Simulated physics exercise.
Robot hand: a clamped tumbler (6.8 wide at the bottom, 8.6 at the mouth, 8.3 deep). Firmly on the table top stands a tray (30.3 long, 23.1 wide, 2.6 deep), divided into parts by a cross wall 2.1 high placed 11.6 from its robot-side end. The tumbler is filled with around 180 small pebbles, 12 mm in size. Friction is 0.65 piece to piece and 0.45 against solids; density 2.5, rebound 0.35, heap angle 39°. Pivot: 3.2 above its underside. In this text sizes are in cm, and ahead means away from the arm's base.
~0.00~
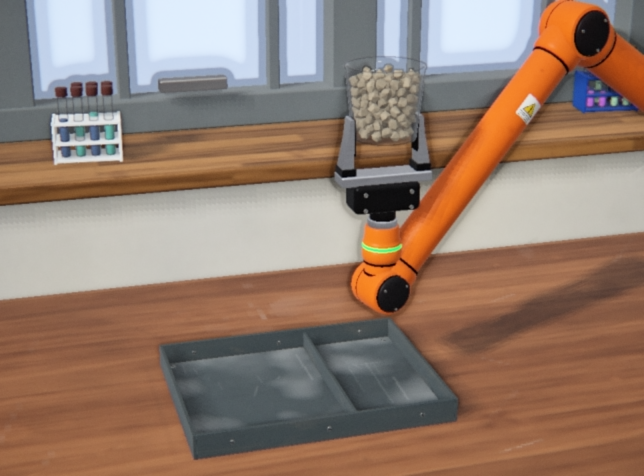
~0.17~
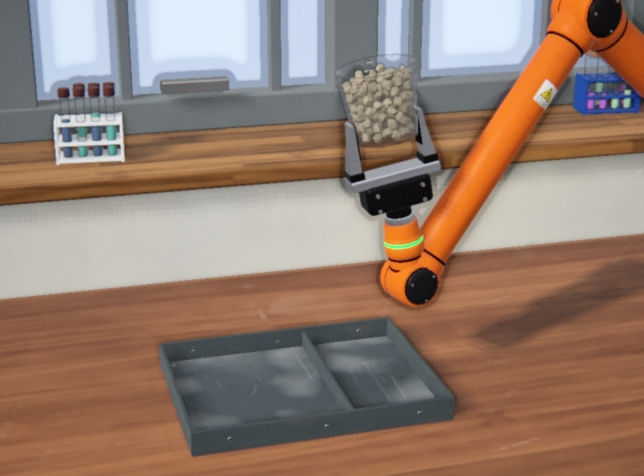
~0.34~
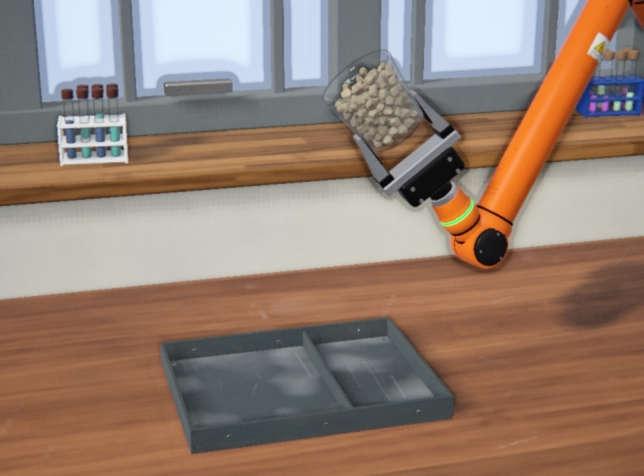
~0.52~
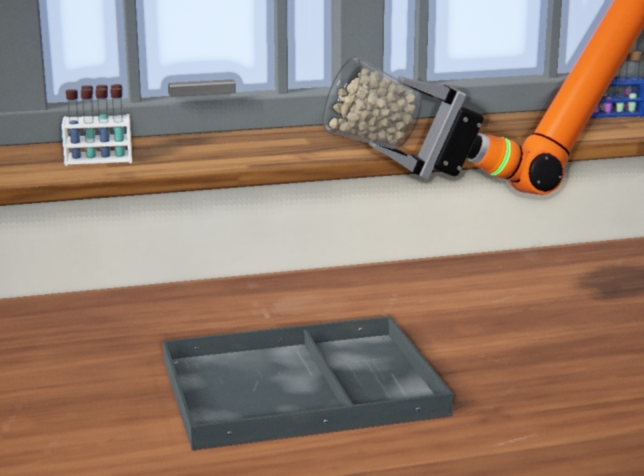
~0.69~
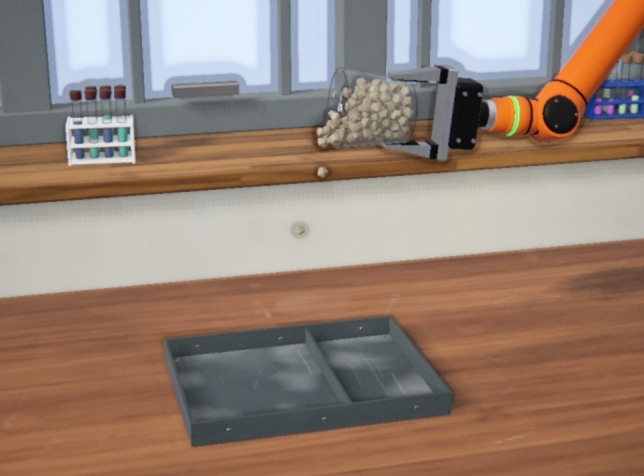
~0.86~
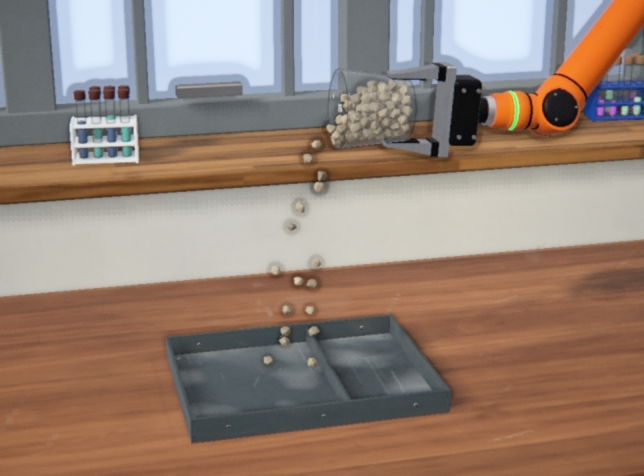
The clip opens on an orange robot arm gripping a clear tumbler of small pale pebbles upright, above a wooden table with a divided gray tray. The arm swings the tumbler over to the left until it lies nearly sideways, and pebbles trickle from its mouth, dropping down to the tray.
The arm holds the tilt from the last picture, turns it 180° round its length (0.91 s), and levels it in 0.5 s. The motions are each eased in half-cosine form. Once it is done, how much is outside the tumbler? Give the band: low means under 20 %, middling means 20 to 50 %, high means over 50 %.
Band: Middling.
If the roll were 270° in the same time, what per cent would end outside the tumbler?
Estimate: Approx. 45 per cent.
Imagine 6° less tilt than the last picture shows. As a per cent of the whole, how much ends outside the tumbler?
About 25 per cent.
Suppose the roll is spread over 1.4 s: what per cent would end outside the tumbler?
Then: Approx. 40 %.
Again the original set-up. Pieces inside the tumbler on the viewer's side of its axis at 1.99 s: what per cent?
About 60 per cent.
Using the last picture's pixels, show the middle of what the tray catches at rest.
I'd mark it about (268, 383) in the last picture.
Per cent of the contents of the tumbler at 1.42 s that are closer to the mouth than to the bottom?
Close to 45 per cent sits in the mouth half.
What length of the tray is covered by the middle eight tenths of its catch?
That stretch is roughly 12 cm long.
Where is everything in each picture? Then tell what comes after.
In the first picture, tumbler middle at (385, 103), upright; upper third of the load around (386, 84), from x 355 to 415, top at y 70; 181 in the tumbler.
In the second picture, tumbler middle at (381, 103), tipped 10°; upper third of the load around (385, 85), from x 350 to 410, top at y 70.
In the third picture, tumbler middle at (377, 105), tipped 37°; upper third of the load around (377, 88), from x 340 to 415, top at y 65.
In the fourth picture, tumbler middle at (375, 107), tipped 66°; upper third of the load around (373, 92), from x 335 to 410, top at y 75.
In the fifth picture, tumbler middle at (374, 110), tipped 84°; upper third of the load around (375, 96), from x 300 to 410, top at y 85; 179 in the tumbler, 2 in flight or on a rim.
In the sixth picture, tumbler middle at (374, 109), tipped 86°; upper third of the load around (380, 99), from x 270 to 405, top at y 85; 165 in the tumbler, 3 in the far-side part, 13 in flight or on a rim.
By 1.42 s, tipped 86°, highest piece 38 above the table; 147 in the tumbler, 25 in the far-side part, 1 in the robot-side part, 8 in flight or on a rim.
By 1.99 s, tipped 52°, highest piece 37 above the table; 112 in the tumbler, 60 in the far-side part, 2 in the robot-side part, 7 in flight or on a rim.
By 2.47 s, upright, highest piece 39 above the table; 111 in the tumbler, 68 in the far-side part, 2 in the robot-side part.
By 3.17 s, upright, highest piece 39 above the table; 111 in the tumbler, 68 in the far-side part, 2 in the robot-side part.
Final count, 111 in the tumbler, 68 in the far-side part, 2 in the robot-side part. That is 39 % outside the tumbler.
